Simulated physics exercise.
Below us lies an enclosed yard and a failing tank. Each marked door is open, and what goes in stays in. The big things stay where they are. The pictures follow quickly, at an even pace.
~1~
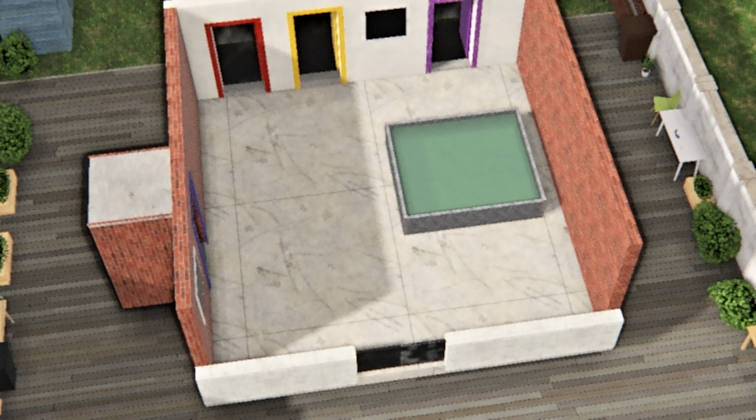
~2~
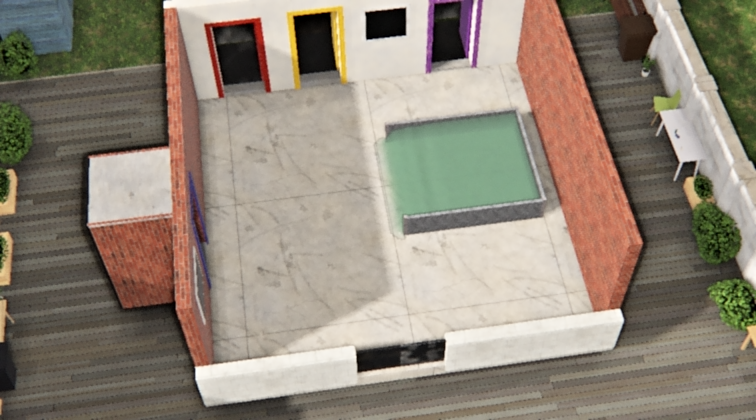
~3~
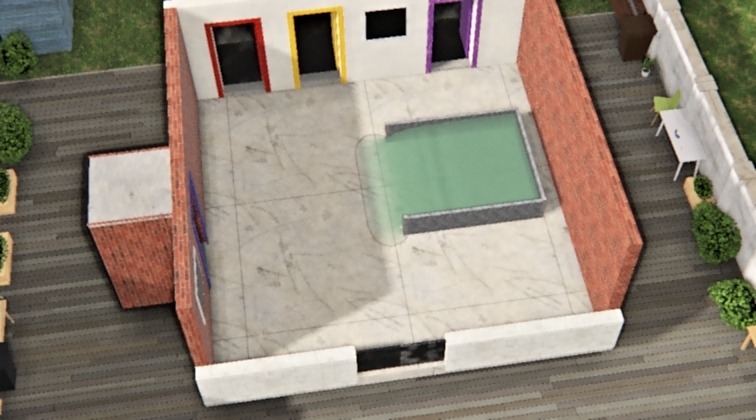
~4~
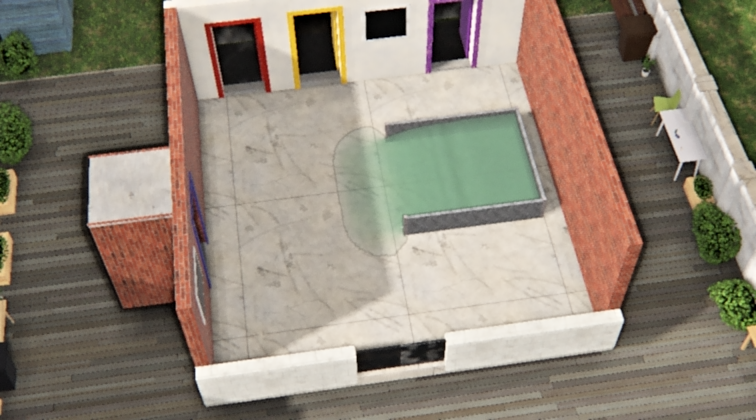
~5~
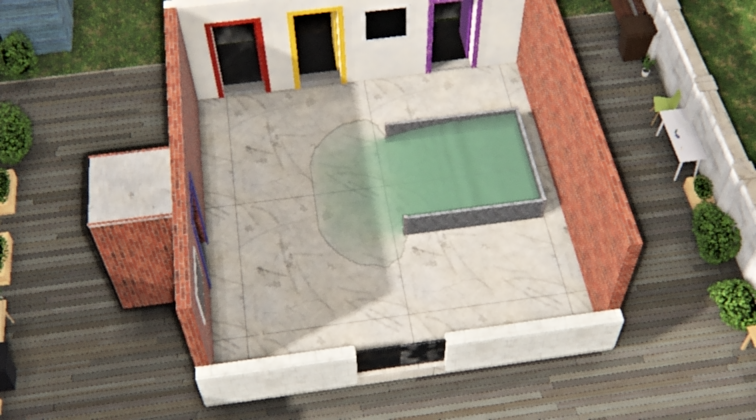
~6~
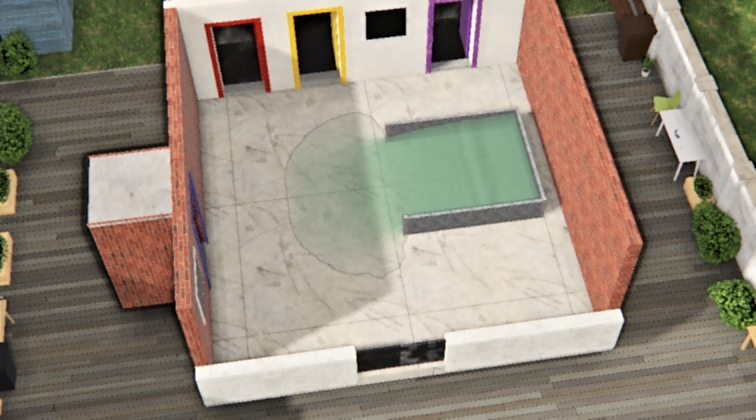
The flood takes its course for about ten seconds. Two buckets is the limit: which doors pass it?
The blue door floods; the red door floods; the purple door holds within the limit; the yellow door holds within the limit.
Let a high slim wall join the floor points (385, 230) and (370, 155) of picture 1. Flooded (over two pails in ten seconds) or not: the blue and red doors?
My reading: The blue door keeps below it; the red door takes less.
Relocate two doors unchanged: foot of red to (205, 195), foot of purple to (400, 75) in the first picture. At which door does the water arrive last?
That is the door marked purple.
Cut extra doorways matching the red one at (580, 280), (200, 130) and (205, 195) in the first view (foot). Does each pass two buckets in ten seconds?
One after the other: Stays under, lets more in, floods.
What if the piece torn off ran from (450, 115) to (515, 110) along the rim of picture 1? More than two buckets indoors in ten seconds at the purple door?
One by one: Purple door takes more.
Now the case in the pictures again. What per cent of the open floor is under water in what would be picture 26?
About 55 per cent.
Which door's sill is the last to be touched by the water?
The purple one.
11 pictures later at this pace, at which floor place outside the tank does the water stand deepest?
I would point to (206, 212).
A moment on, water covers 35 % of the floor; the blue door not reached, the red door not reached, the purple door not reached, the yellow door not reached.
Next, water covers 50 % of the floor; the blue door under two buckets in, the red door wet at the sill, nothing in, the purple door not reached, the yellow door wet at the sill, nothing in.
Then, water covers 55 % of the floor; the blue door over two buckets in, the red door under two buckets in, the purple door not reached, the yellow door wet at the sill, nothing in.
Later, water covers 70 % of the floor; the blue door far over two buckets in, the red door over two buckets in, the purple door not reached, the yellow door wet at the sill, nothing in.
In the end, water covers 95 % of the floor; the blue door far over two buckets in, the red door over two buckets in, the purple door wet at the sill, nothing in, the yellow door wet at the sill, nothing in.
